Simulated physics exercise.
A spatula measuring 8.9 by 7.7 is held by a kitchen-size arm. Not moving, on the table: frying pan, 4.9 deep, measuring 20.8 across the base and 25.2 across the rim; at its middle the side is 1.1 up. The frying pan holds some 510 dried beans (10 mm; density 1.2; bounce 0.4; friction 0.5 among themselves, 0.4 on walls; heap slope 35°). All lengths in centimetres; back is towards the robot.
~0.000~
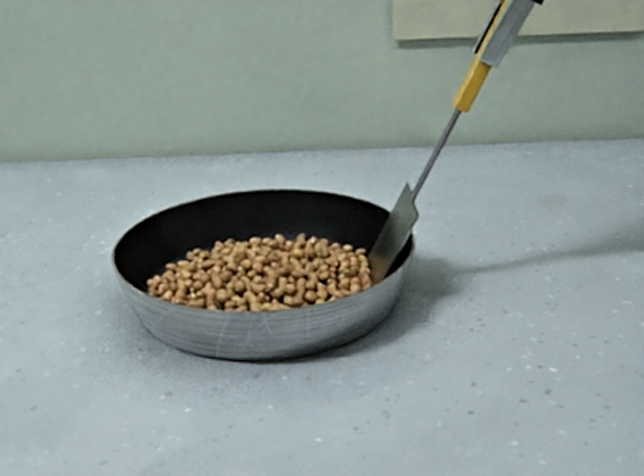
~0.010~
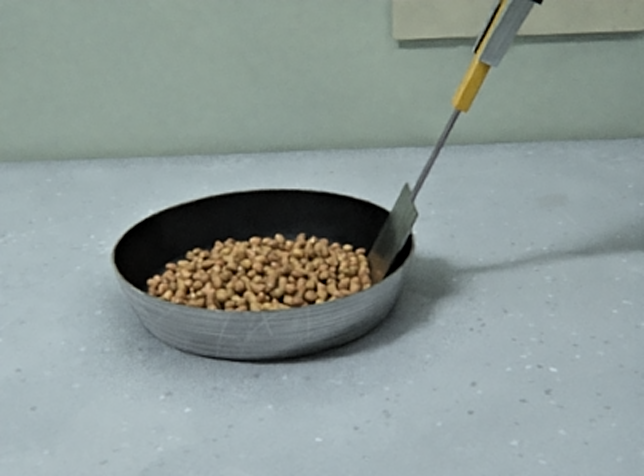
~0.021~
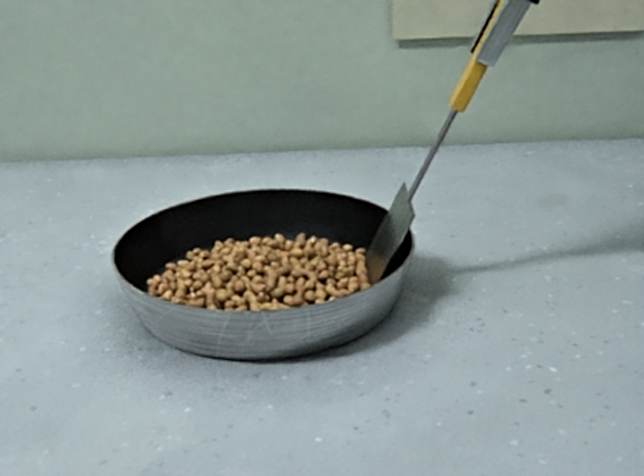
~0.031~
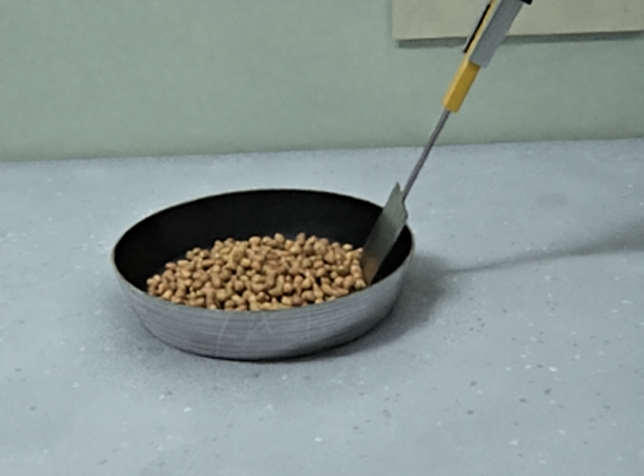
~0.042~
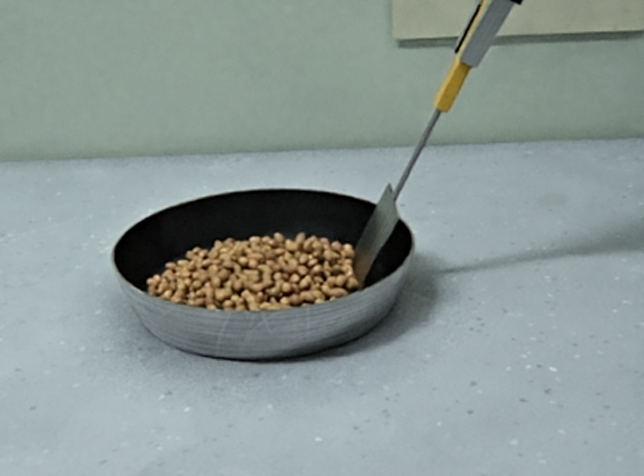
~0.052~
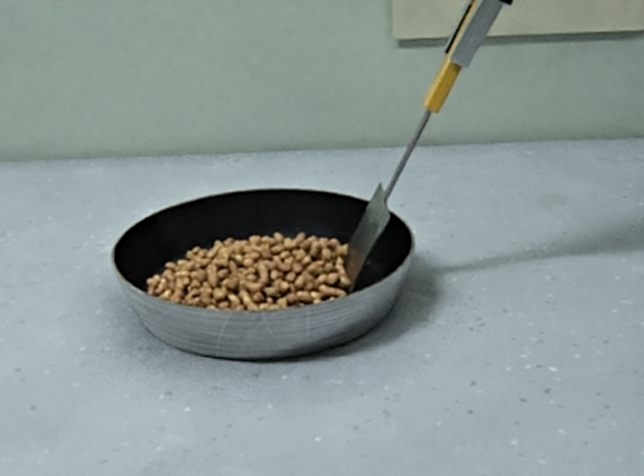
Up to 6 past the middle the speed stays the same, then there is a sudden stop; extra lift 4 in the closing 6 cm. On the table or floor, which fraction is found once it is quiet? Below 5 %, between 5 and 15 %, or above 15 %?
Below 5 %.
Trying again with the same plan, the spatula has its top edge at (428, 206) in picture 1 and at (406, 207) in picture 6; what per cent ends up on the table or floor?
Around 0 per cent finishes there.
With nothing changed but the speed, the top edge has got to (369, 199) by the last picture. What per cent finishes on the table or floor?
That share would be about 5 percent.
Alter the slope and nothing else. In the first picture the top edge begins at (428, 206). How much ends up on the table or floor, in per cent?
About 0 per cent.
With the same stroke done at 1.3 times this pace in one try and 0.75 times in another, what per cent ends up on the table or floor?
I'd expect close to 0 and then close to 0 percent.
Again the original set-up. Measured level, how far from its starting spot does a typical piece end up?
Roughly 3 cm.
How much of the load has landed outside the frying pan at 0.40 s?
Estimate: About 0 percent.
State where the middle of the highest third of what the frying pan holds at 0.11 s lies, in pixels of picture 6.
(242, 273).
After 0.11 s, sloping 64°, highest piece 4 above the table; 513 in the frying pan.
After 0.17 s, sloping 64°, highest piece 5 above the table; 513 in the frying pan.
After 0.40 s, sloping 64°, highest piece 4 above the table; 510 in the frying pan, 3 on the table or floor.
After 1.45 s, sloping 64°, highest piece 4 above the table; 510 in the frying pan, 3 on the table or floor.
At rest, 510 in the frying pan, 3 on the table or floor. That is 1 % on the table or floor.
